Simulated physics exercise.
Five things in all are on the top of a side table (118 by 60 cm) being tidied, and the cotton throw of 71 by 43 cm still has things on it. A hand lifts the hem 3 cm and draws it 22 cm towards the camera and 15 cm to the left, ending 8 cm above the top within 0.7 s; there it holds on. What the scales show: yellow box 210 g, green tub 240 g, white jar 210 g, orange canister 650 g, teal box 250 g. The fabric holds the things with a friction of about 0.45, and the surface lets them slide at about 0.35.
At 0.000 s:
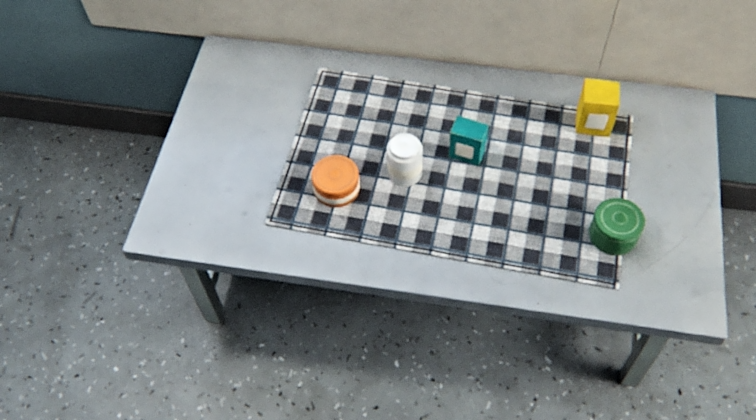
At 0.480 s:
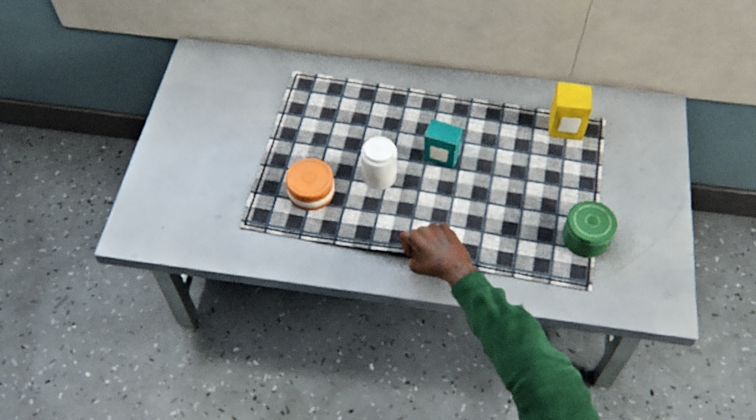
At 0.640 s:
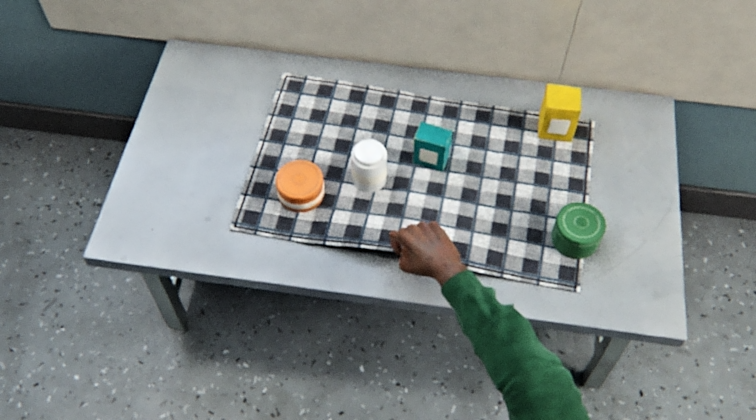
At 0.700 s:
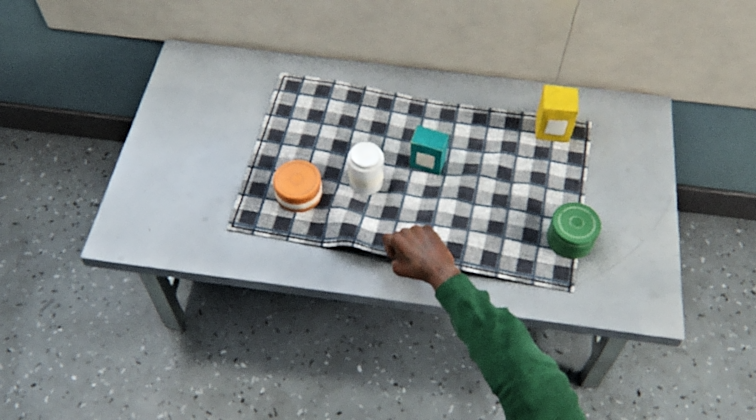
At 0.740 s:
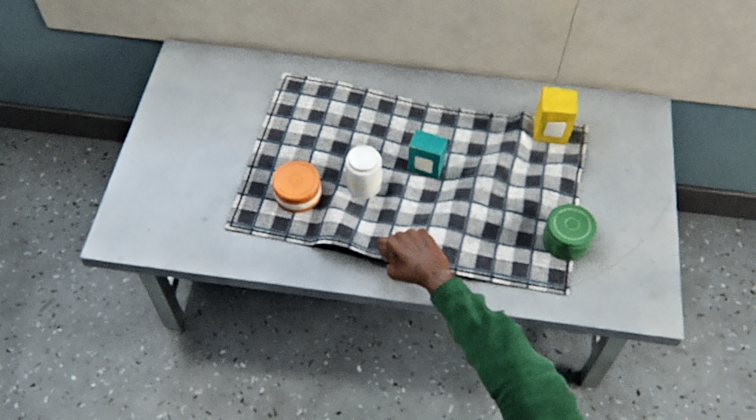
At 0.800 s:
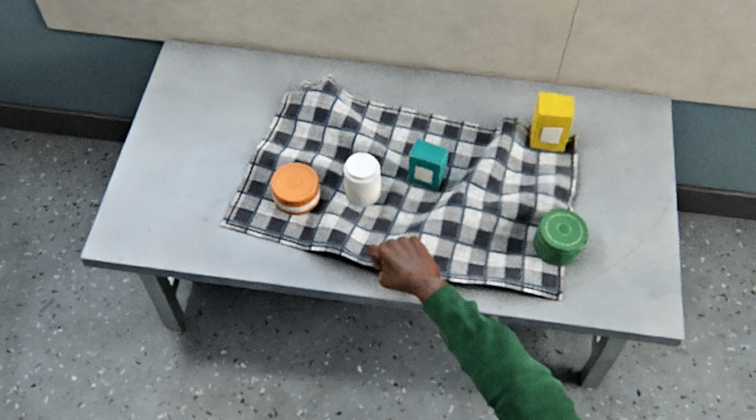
Hand in green sleeve gripping the front hem of a checkered cloth and drawing it slightly forward, wrinkling it beneath five containers.
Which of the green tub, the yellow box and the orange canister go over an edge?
In order: Looks like the green tub is done for; looks like the yellow box is fine up there; looks like the orange canister is fine up there.
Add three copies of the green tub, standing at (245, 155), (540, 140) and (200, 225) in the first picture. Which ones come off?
By position: On, on, on.
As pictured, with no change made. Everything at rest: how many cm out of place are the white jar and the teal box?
The white jar finishes over the edge, and the teal box finishes off the top.
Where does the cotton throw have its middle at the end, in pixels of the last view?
It sits near (355, 303) in pixels.
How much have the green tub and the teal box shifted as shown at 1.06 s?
I'd put the green tub at some 20 centimetres and the teal box at some 20 centimetres.
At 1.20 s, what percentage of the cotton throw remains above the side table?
Some 75 in a hundred.
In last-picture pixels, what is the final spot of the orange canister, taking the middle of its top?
Roughly (274, 248).
After 0.9 s, 100 % of the cotton throw is still over the top; green tub 10 cm off its start, yellow box 7 cm off its start, orange canister 2 cm off its start.
After 1.1 s, 90 % of the cotton throw is still over the top; green tub 18 cm off its start, yellow box 12 cm off its start, orange canister 7 cm off its start.
After 1.2 s, 75 % of the cotton throw is still over the top; green tub 25 cm off its start at (480, 289), orange canister 14 cm off its start at (283, 237), yellow box 13 cm off its start at (529, 137).
After 1.3 s, 65 % of the cotton throw is still over the top; green tub 31 cm off its start, orange canister 16 cm off its start, yellow box 13 cm off its start.
After 2.9 s, 35 % of the cotton throw is still over the top; green tub over the edge, orange canister 17 cm off its start at (274, 248), yellow box 13 cm off its start at (529, 137), white jar over the edge.
